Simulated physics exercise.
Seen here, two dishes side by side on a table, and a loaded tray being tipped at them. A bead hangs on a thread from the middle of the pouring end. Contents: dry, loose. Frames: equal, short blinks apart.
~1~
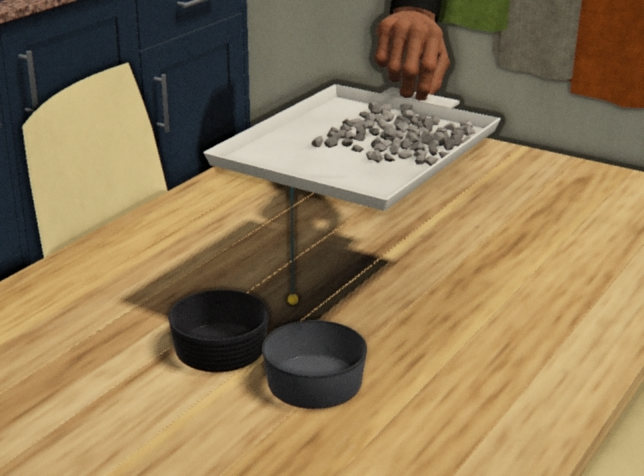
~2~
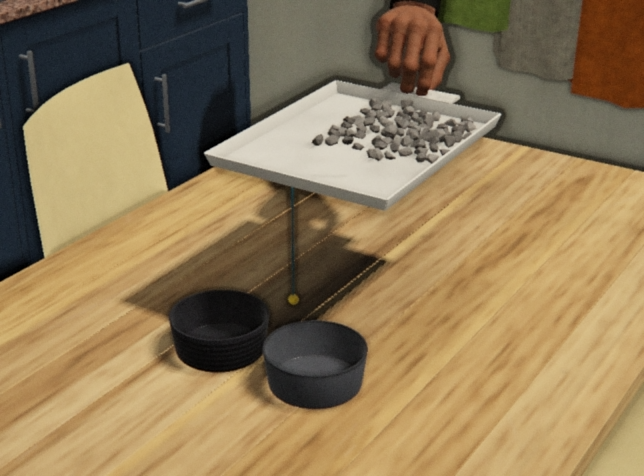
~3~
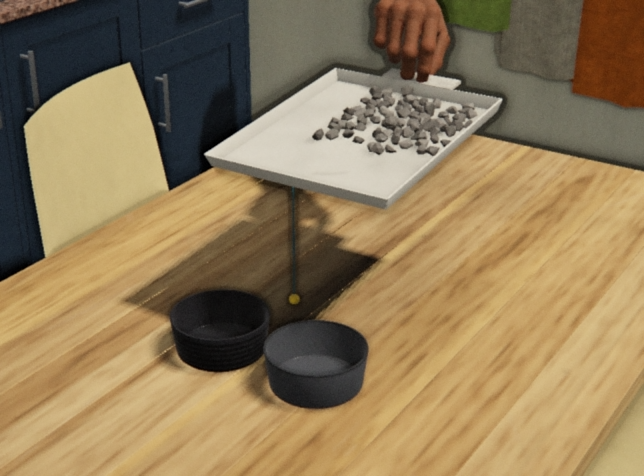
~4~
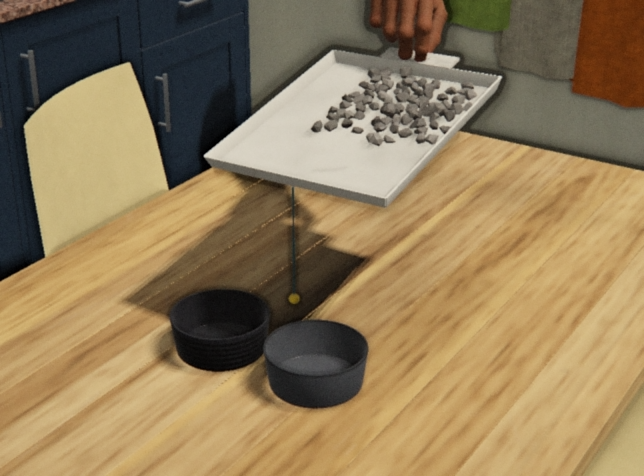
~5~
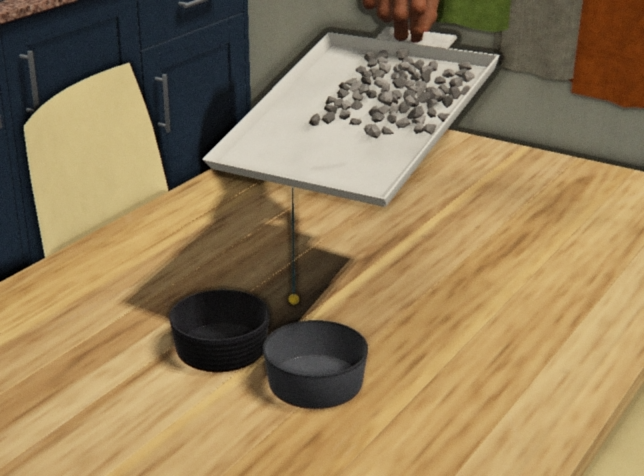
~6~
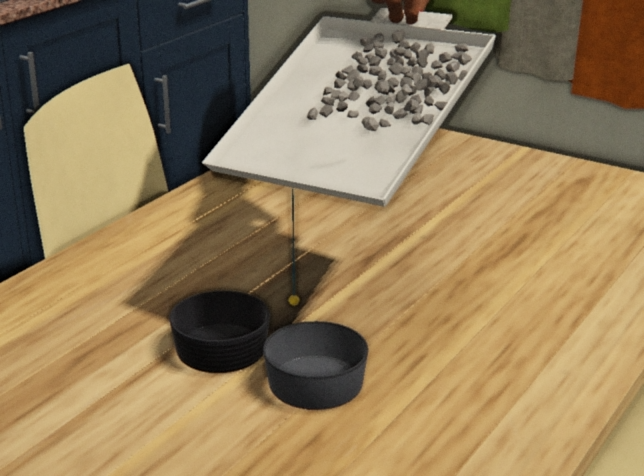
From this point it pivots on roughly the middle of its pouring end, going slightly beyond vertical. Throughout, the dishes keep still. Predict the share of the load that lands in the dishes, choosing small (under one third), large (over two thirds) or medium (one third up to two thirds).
Medium.
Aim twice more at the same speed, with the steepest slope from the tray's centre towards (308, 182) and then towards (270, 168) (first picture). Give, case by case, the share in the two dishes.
60 % and 50 %.
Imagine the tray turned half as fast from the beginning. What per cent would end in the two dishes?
Near 80 in a hundred.
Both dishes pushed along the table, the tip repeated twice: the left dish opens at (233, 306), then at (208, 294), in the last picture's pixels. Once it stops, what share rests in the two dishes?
It would be near 30 per cent first and near 30 per cent second.
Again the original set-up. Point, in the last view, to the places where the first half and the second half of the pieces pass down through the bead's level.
At (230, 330) for the first part, then at (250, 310) for the others.
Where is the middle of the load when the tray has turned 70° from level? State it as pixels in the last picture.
I'd mark the middle close to (283, 180).
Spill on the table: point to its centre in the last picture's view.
The centre sits close to (162, 422).
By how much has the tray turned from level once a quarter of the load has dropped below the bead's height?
Close to 85° of tilt at that moment.
Just after the last frame, tray tipped steeply; the larger part on the tray; roughly a quarter in the air.
A moment on, tray tipped past a quarter turn; just a few on the tray; roughly a quarter in the right dish; roughly a quarter in the left dish; roughly half outside both; about a tenth in the air.
Further on, tray tipped past a quarter turn; roughly a quarter in the right dish; roughly a quarter in the left dish; roughly half outside both.
When it is over, tray tipped past a quarter turn; roughly a quarter in the right dish; roughly a quarter in the left dish; roughly half outside both.
